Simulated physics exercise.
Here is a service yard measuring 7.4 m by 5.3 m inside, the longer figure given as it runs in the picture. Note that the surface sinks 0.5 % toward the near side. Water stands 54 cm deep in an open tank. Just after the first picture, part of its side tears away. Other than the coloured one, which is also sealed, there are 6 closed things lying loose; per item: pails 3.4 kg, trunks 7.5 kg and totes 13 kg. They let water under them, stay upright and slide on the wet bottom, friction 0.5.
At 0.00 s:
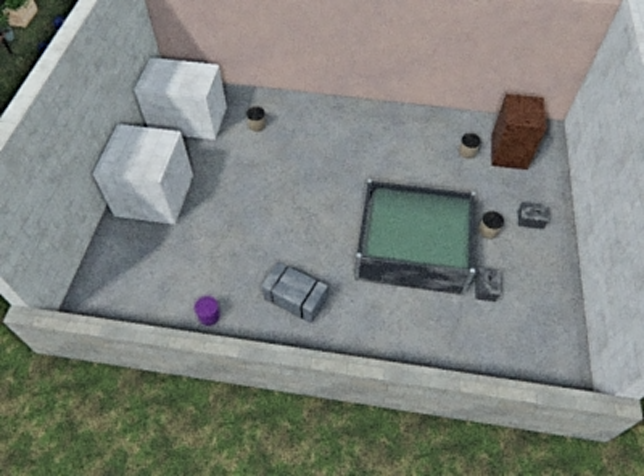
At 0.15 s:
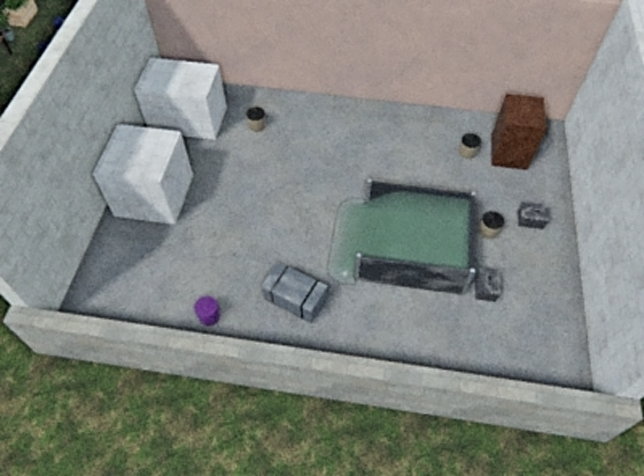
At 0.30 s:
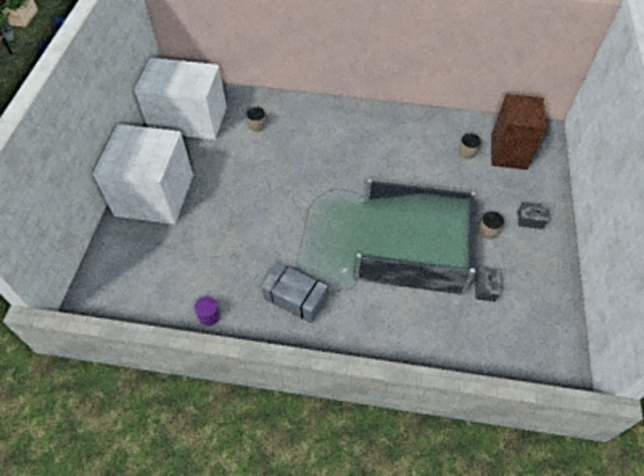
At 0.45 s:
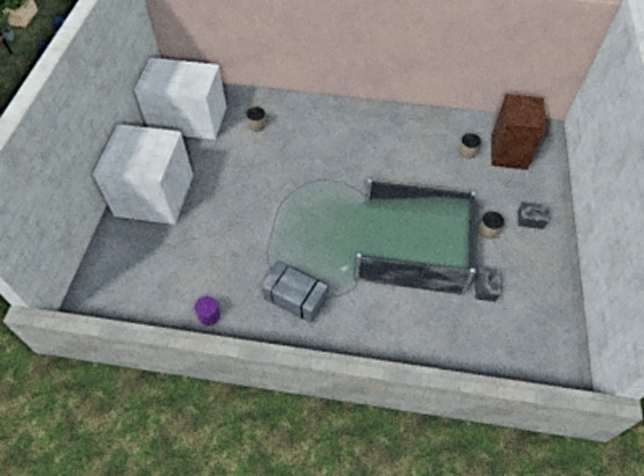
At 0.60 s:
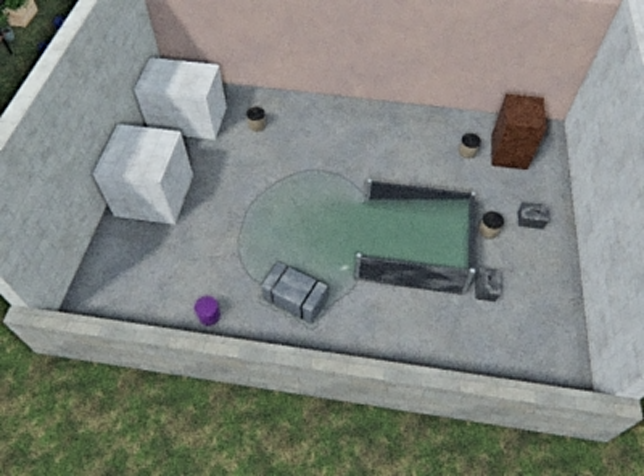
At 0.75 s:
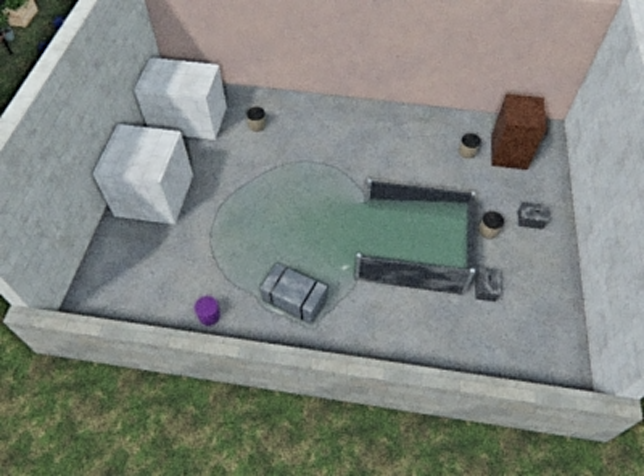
In a walled yard, the left side of a low tank of green water gave way, and the water spread leftward across the ground around a grey trunk, while the purple pail and everything else stayed put.
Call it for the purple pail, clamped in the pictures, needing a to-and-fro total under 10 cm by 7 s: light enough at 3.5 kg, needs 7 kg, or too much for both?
Too much for both.
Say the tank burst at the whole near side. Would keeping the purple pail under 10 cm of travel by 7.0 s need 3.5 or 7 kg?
With that failure, no mass keeps it.
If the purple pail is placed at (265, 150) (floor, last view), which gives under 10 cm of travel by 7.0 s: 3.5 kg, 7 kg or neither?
Short version: Not even the heavier.
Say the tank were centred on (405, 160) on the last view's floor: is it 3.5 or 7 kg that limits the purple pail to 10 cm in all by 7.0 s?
So then both weights fall short.
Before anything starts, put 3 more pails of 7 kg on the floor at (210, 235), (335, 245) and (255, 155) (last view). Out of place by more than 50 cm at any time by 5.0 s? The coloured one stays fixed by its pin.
Order as listed: Outside the limit, outside the limit, outside the limit.
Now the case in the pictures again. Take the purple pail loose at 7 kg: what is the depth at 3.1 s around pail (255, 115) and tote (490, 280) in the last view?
Depths: Near 6 cm, then near 0 cm.
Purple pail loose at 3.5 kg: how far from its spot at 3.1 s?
I'd put it at roughly 150 cm.
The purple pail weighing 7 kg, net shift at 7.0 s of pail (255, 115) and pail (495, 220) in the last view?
140 cm, 0 cm.
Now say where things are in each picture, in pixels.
The first picture shows the purple pail at (206, 306) rests on the ground; water covers 1.9 m2; 0 of 7 have shifted.
The second picture shows the purple pail at (206, 306), on the bottom; 2.6 m2 under water; 0 of 7 have shifted.
The third picture shows the purple pail at (206, 306) rests on the ground; water covers 3.4 m2; 0 of 7 have shifted.
The fourth picture shows the purple pail at (206, 306), on the bottom; 4.5 m2 under water; 0 of 7 have shifted.
The fifth picture shows the purple pail at (206, 306) rests on the ground; water covers 5.7 m2; 0 of 7 have shifted.
The sixth picture shows the purple pail at (206, 306), on the bottom; water covers 7.0 m2; 0 of 7 have shifted.
After 1.4 s the purple pail would be 0 cm from its start with 3.5 kg and 0 cm from its start with 7 kg; 2 cm of water round it then.
After 3.1 s the purple pail would be 161 cm from its start with 3.5 kg and 117 cm from its start with 7 kg; 12 cm of water round it then.
After 4.9 s the purple pail would be 193 cm from its start with 3.5 kg and 56 cm from its start with 7 kg; 8 cm of water round it then.
After 7.0 s the purple pail would be 162 cm from its start with 3.5 kg and 110 cm from its start with 7 kg; 4 cm of water round it then.
